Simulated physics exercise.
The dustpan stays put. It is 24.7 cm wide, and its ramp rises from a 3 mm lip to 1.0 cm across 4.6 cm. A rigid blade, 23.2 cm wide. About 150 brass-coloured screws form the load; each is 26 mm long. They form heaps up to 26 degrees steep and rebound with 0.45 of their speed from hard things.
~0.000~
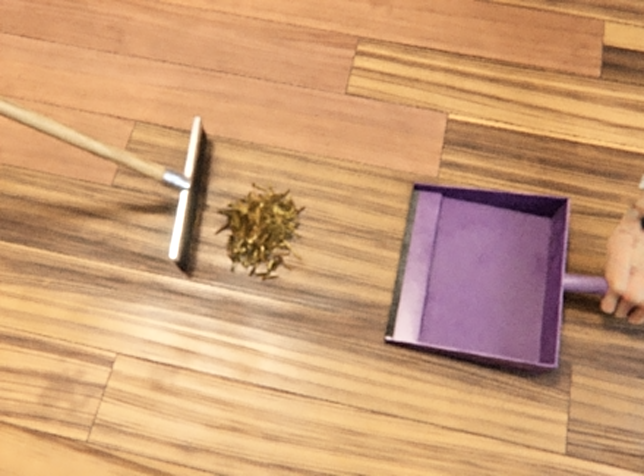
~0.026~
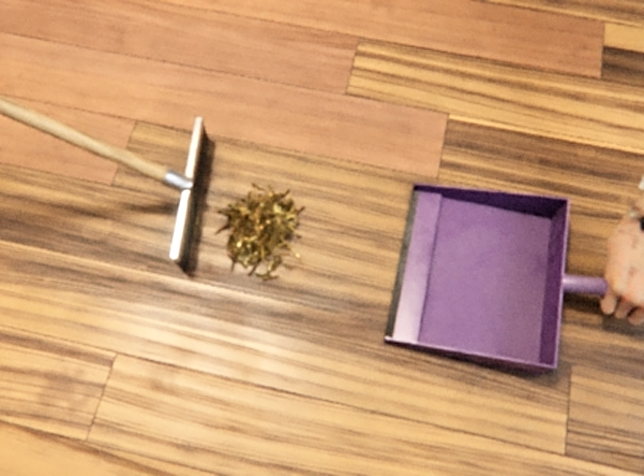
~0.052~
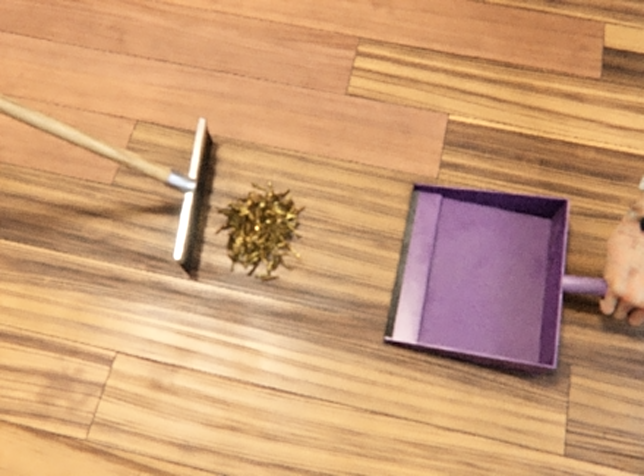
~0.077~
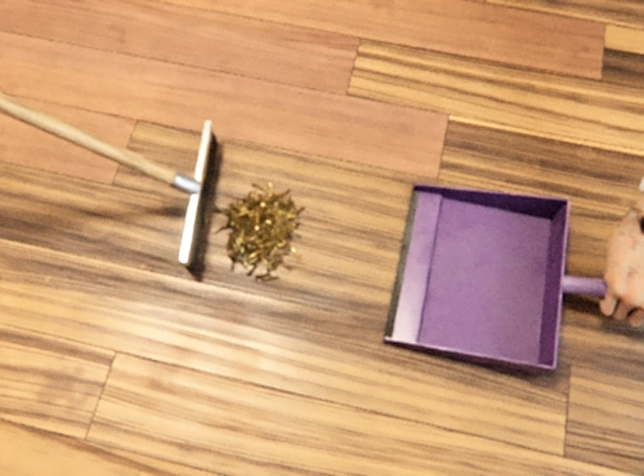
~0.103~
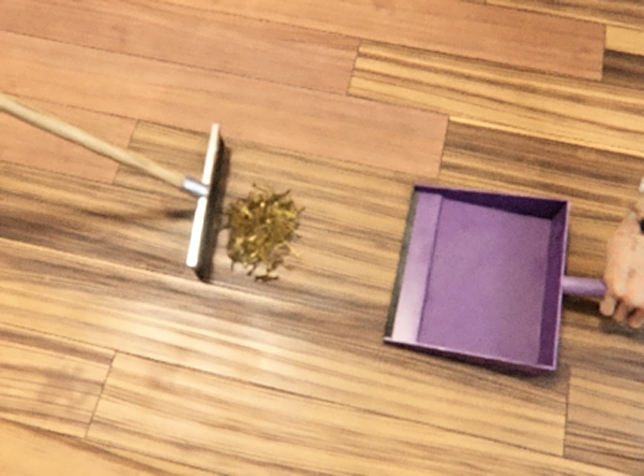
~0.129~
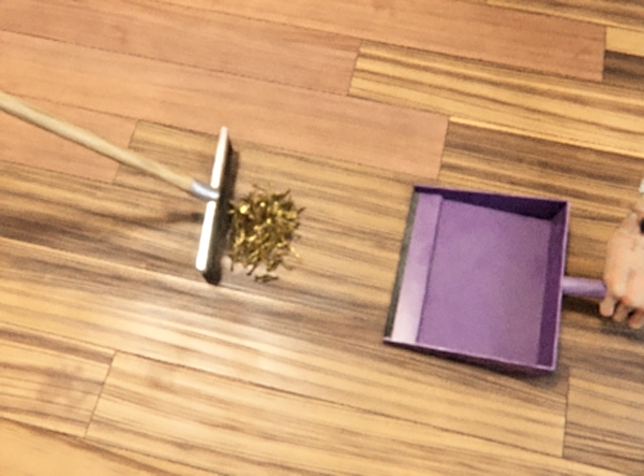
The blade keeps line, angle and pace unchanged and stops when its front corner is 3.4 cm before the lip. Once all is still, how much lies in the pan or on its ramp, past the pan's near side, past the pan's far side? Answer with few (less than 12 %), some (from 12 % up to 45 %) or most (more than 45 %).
In the pan or on its ramp - few; past the pan's near side - few; past the pan's far side - few.
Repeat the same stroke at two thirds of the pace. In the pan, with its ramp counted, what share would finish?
I'd put it at close to 10 per cent.
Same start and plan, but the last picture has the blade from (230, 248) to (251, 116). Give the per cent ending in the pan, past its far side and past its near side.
Final per cent - pan 30, far 25, near 0.
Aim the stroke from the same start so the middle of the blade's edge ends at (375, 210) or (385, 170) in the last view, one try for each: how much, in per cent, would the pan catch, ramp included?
The two tries give about 10 and 10 percent.
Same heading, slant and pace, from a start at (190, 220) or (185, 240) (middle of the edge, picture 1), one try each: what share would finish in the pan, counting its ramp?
Estimates: 10 percent and 5 percent.
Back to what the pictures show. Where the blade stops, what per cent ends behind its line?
Some 5 percent, give or take.
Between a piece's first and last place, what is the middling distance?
20 cm or thereabouts.
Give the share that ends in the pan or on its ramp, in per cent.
Estimate: Close to 5 %.
After 0.34 s, middle of the blade 17 cm from the lip; 0 % over the lip, far side 0 %, near side 0 %.
After 0.49 s, middle of the blade 9 cm from the lip; 0 % over the lip, far side 0 %, near side 0 %.
After 0.76 s, middle of the blade 5 cm from the lip; 5 % over the lip, far side 5 %, near side 0 %.
By 1.6 s all is still; pan 5 %, near side 0 %, far side 5 %, in front of the lip or behind the blade 90 %.
